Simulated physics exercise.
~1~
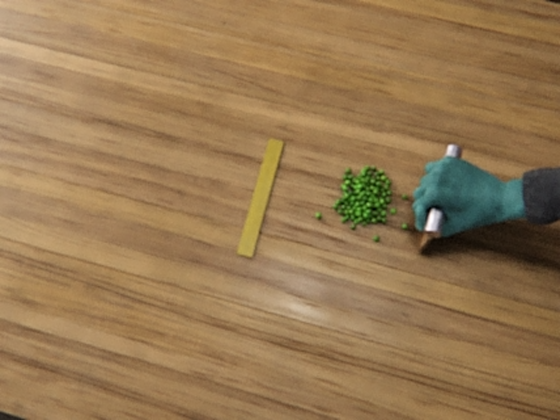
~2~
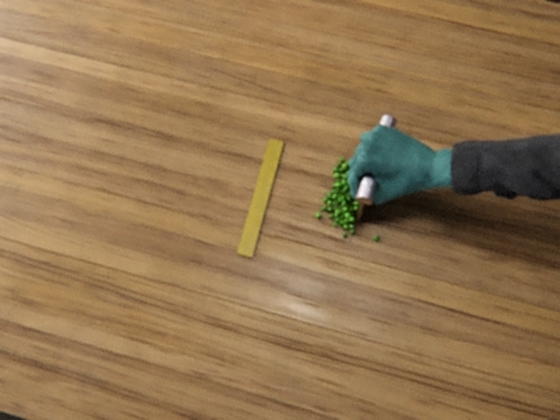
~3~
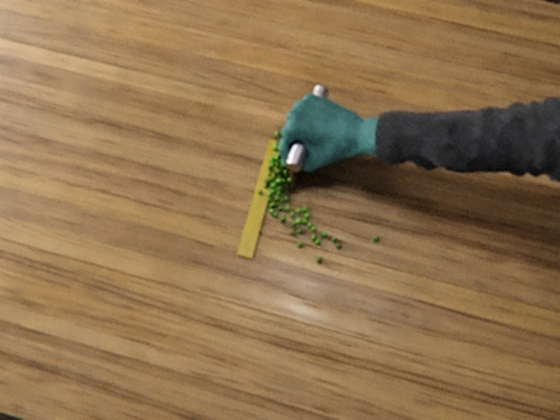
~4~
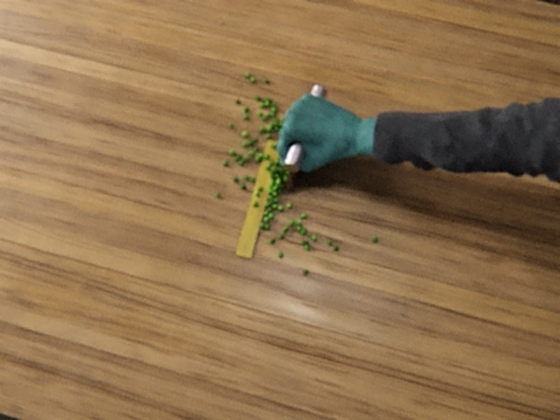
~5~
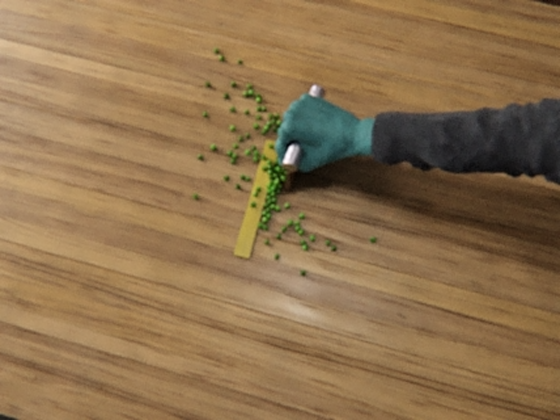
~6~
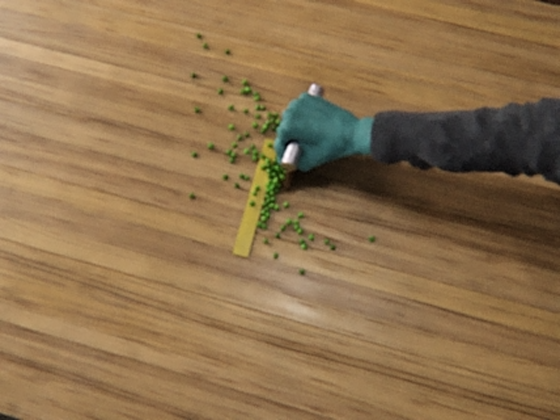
A gloved hand pushes green peas left with a scraper, scattering them around a yellow strip.
